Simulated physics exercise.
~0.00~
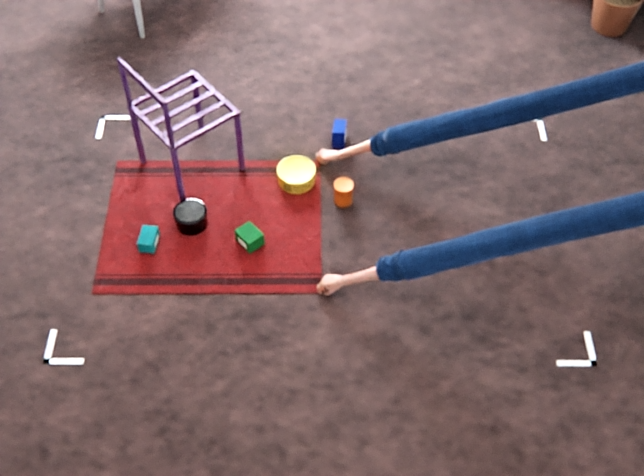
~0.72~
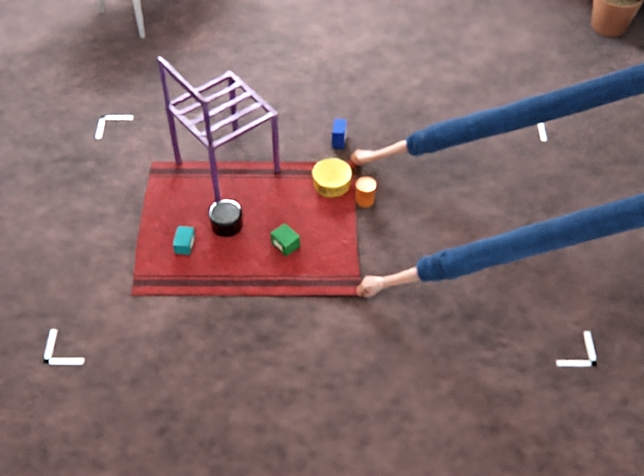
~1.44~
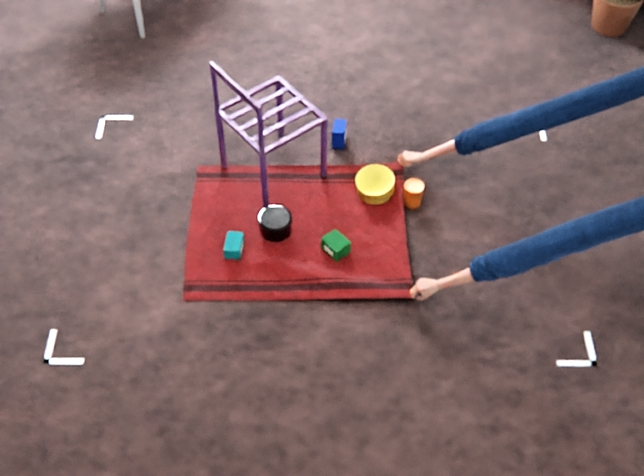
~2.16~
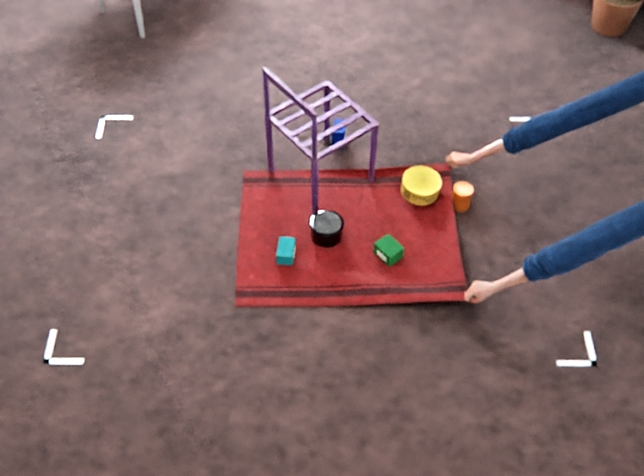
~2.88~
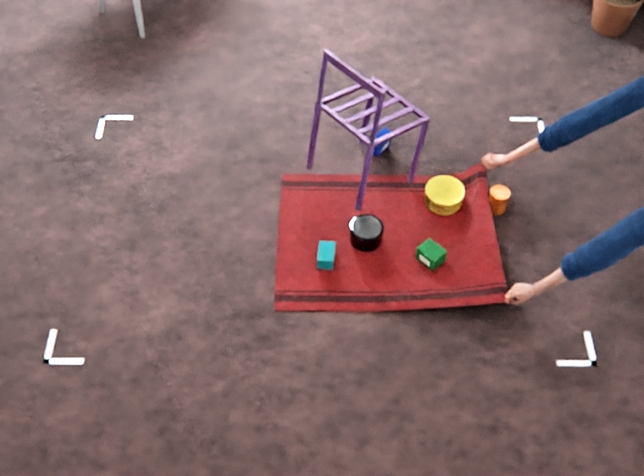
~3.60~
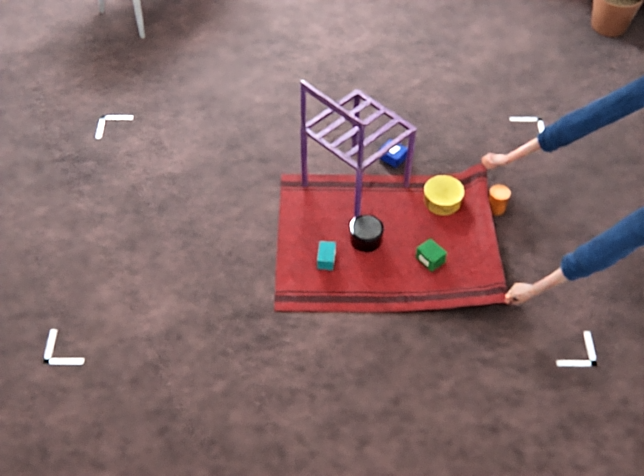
Two blue-sleeved arms reach in from the right and grip the edge of a thin red rug on a brownish living-room floor, seen from above between white tape corners. A purple chair stands at the rug's back edge, with a black pot, teal carton, green box and yellow bucket on the rug, an orange bucket by its right edge and a blue carton behind. The hands drag the rug steadily right, carrying the chair and other things along. The chair reaches the blue carton, tilts, then settles back upright as the rug stops, the carton lying tipped behind it.
